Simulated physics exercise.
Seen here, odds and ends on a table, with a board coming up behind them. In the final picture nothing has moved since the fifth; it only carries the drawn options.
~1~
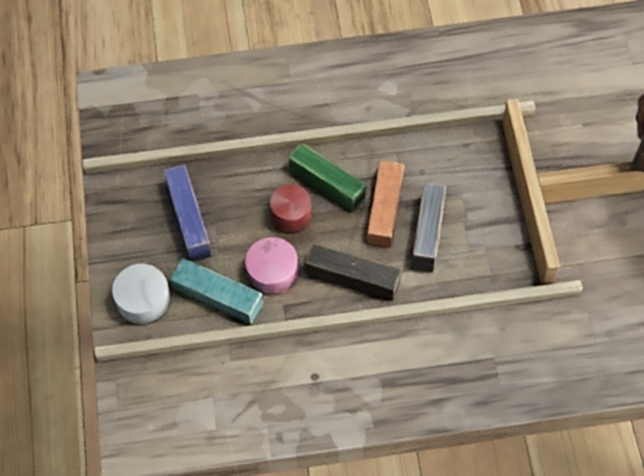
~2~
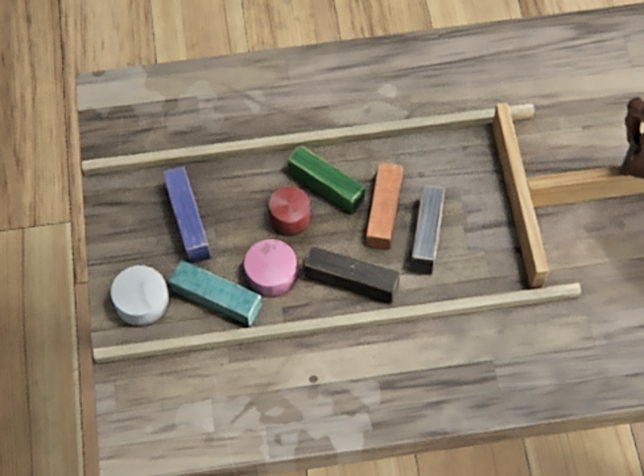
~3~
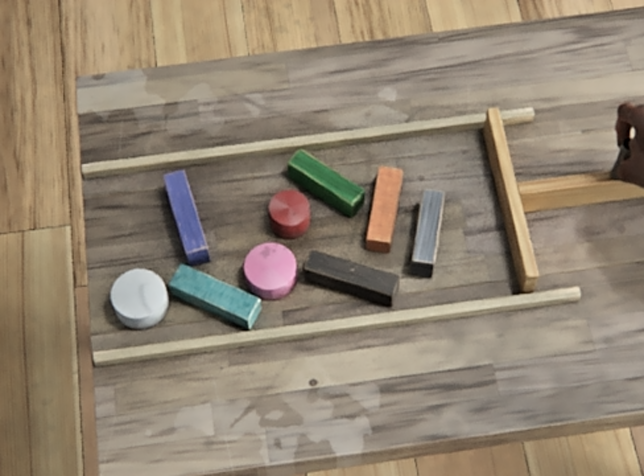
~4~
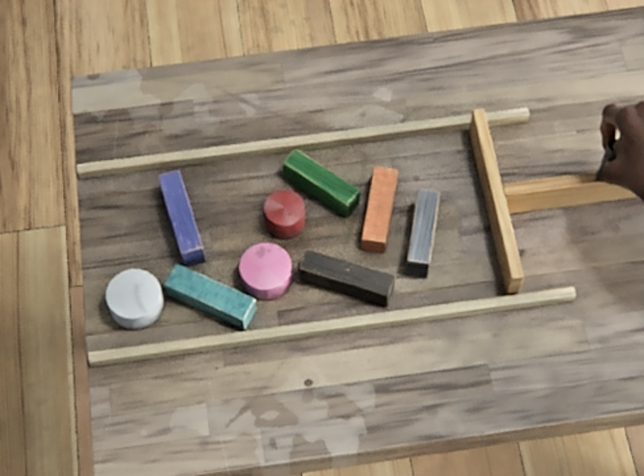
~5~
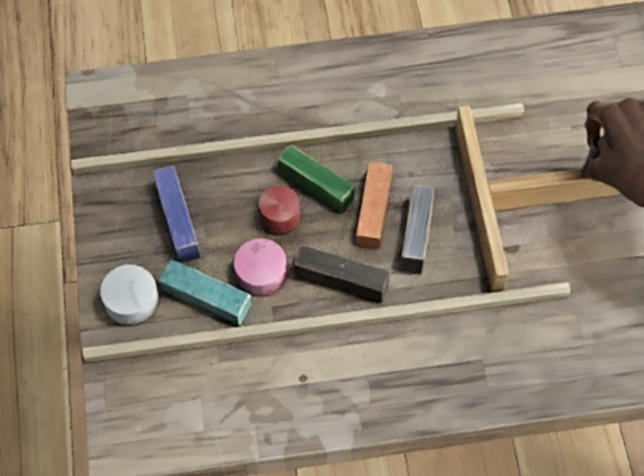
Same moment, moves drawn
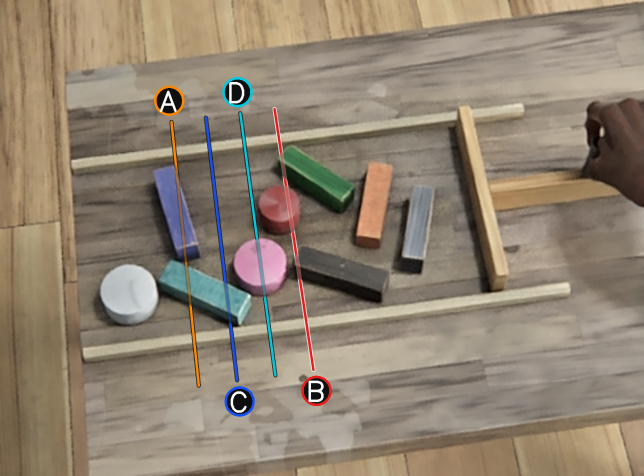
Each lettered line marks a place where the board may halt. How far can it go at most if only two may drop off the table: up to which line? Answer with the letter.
No farther than A.
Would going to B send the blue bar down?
No.
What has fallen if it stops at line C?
The white tin.
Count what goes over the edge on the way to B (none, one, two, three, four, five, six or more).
In all, none.
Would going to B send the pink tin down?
No.
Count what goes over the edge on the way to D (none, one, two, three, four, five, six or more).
In all, none.
On the marked copy, A at (184, 247); B at (293, 232); C at (221, 242); D at (257, 237).
With A. Early on, board (377, 201); black bar (336, 280); green stick (294, 177).
Further on, board (268, 215); white tin (112, 300); blue bar (138, 208).
At the end, board (186, 226); blue bar over the edge; white tin over the edge; two fallen.
As for the rest, B is within the limit but short; C is within the limit but short; D is within the limit but short.
